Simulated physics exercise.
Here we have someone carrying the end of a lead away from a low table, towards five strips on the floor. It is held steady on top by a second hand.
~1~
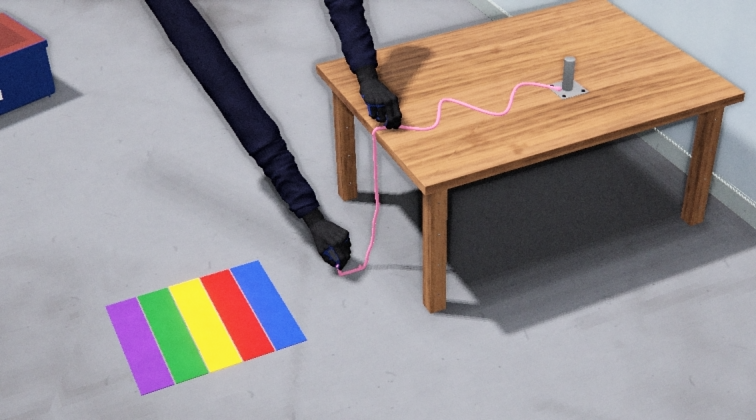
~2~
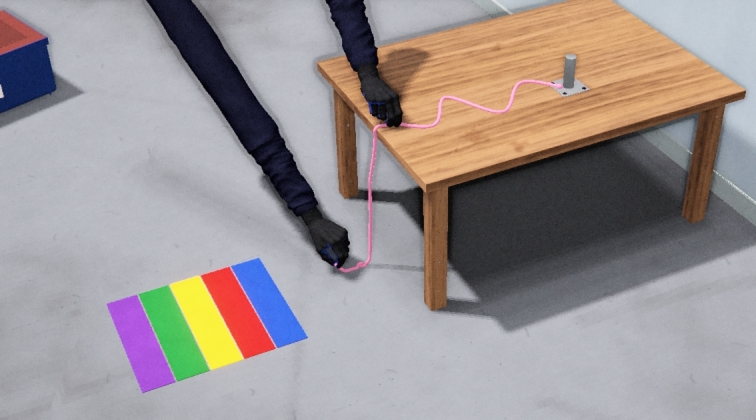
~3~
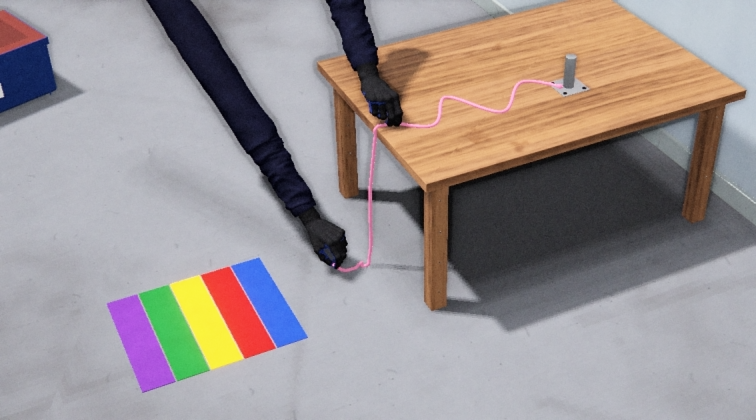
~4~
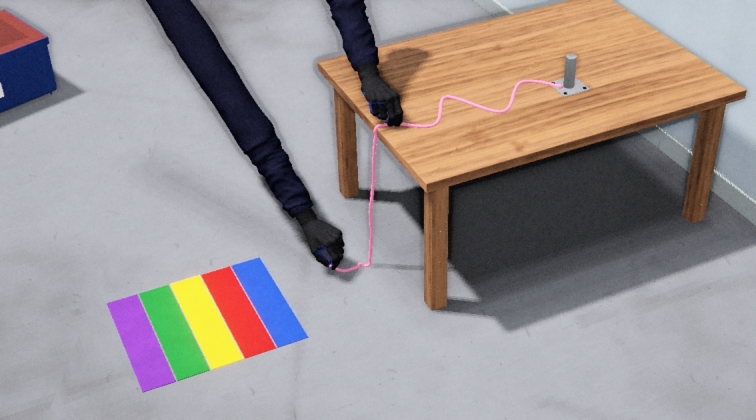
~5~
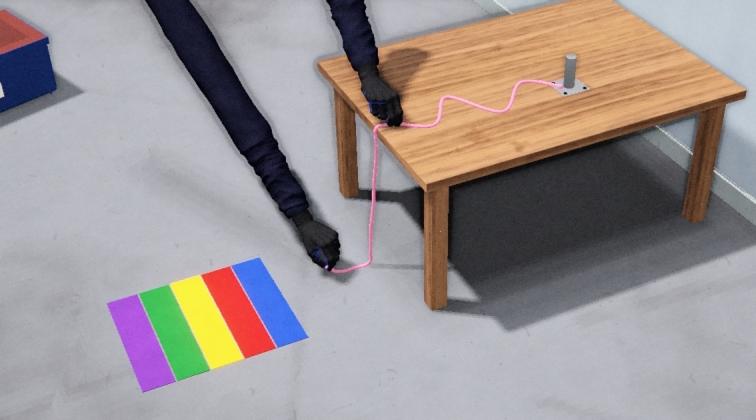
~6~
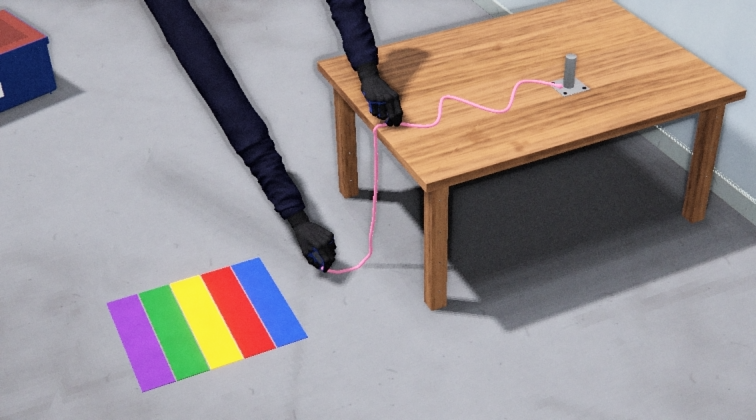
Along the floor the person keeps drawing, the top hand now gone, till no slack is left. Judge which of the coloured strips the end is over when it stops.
It is over the purple strip.
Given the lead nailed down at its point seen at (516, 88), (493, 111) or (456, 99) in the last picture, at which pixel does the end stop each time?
About (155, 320), (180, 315) and (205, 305).
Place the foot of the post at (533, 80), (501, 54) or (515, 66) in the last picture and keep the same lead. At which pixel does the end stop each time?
It works out at around (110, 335), (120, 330) and (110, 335) for the three tries.
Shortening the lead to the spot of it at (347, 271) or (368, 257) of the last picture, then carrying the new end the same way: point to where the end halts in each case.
Try 1: (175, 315); try 2: (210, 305).
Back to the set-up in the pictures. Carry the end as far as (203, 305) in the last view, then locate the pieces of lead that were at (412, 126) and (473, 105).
The first goes to (370, 175), the other to (439, 119).
Early on, end near (203, 305); over yellow.
Midway, end near (163, 318); over green.
At the end of the slack, end near (139, 325); over purple. The purple one.
